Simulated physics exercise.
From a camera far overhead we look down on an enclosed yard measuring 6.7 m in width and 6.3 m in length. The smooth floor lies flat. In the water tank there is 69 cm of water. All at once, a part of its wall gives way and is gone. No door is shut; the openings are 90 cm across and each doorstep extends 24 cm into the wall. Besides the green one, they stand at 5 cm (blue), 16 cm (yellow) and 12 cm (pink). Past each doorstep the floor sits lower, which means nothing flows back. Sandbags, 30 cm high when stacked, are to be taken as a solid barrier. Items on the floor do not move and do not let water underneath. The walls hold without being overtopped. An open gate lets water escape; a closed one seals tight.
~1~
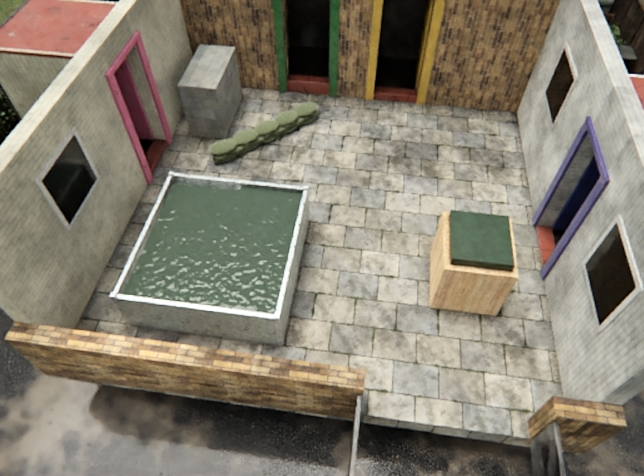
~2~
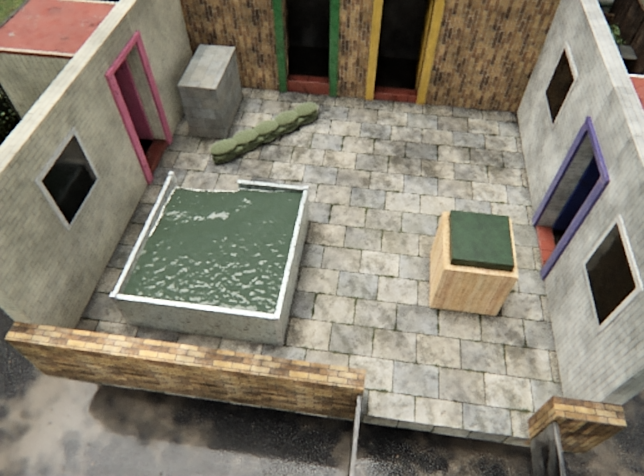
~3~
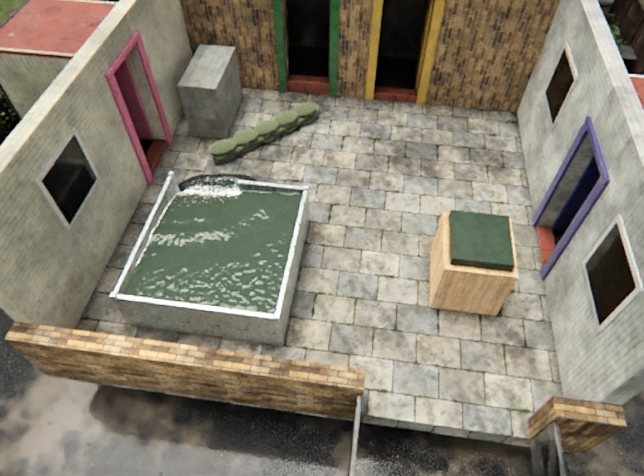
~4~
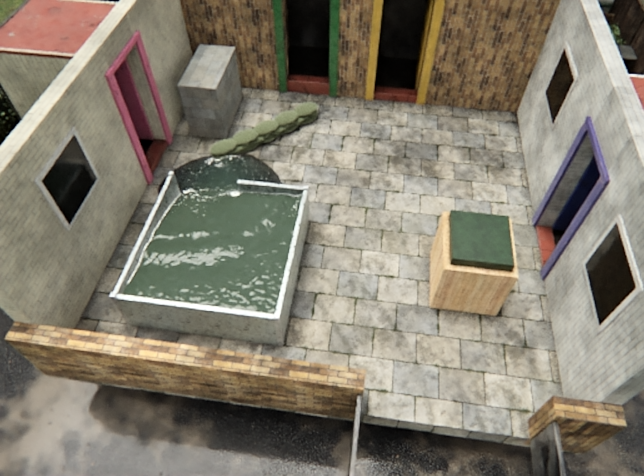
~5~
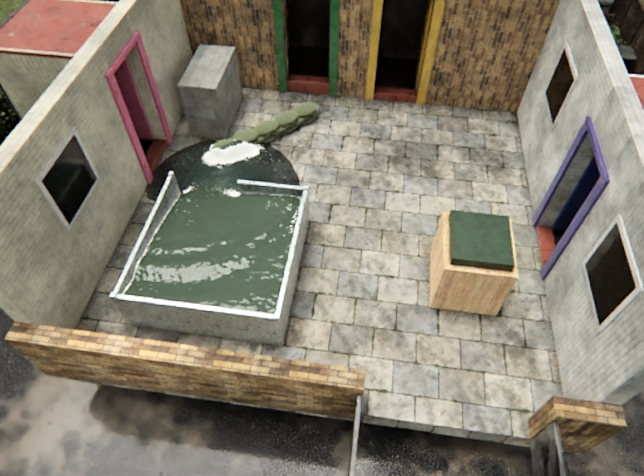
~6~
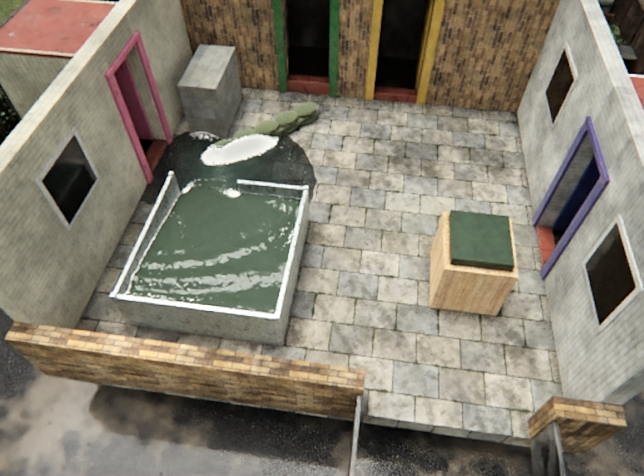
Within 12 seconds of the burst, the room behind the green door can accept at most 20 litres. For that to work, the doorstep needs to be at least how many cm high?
At least about 9.5 cm high.
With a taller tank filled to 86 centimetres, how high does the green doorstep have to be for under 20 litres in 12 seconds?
About 14.0 centimetres.
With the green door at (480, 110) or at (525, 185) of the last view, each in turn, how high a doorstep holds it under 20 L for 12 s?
In turn: Roughly 17 cm, roughly 11.5 cm.
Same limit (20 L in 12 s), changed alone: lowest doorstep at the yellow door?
At the yellow door you'd want roughly 11.0 cm.
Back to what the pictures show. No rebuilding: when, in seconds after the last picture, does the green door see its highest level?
Near 6.5 seconds.
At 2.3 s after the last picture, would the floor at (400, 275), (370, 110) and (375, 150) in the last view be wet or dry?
In the order asked: Untouched, soaked, soaked.
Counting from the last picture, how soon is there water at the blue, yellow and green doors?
For blue it's 3.4 s, for yellow 0.9 s, and for green 1.8 s.
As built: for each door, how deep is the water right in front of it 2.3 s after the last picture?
Depths in cm: Blue 0, yellow 16, green 9, pink 22.
Then, 0.7 s after the last picture water covers 20 % of the floor, deepest (49 cm) near (169, 144); it has not reached the green door.
Then, 2.3 s after the last picture water covers 45 % of the floor, deepest (38 cm) near (197, 88); 9 cm at the green door, 0 litres in over its 27 cm doorstep.
Then, 11.3 s after the last picture water covers 95 % of the floor, deepest (11 cm) near (564, 410); 8 cm at the green door, 0 litres in over its 27 cm doorstep.
At the green door as built, the water peaked near 13 cm, 6.7 s after the last picture.
With a doorstep of 8 cm, 36 litres would have come in within the 12 s; with 11 cm, 9 litres. So under 20 litres takes about 9.5 cm.
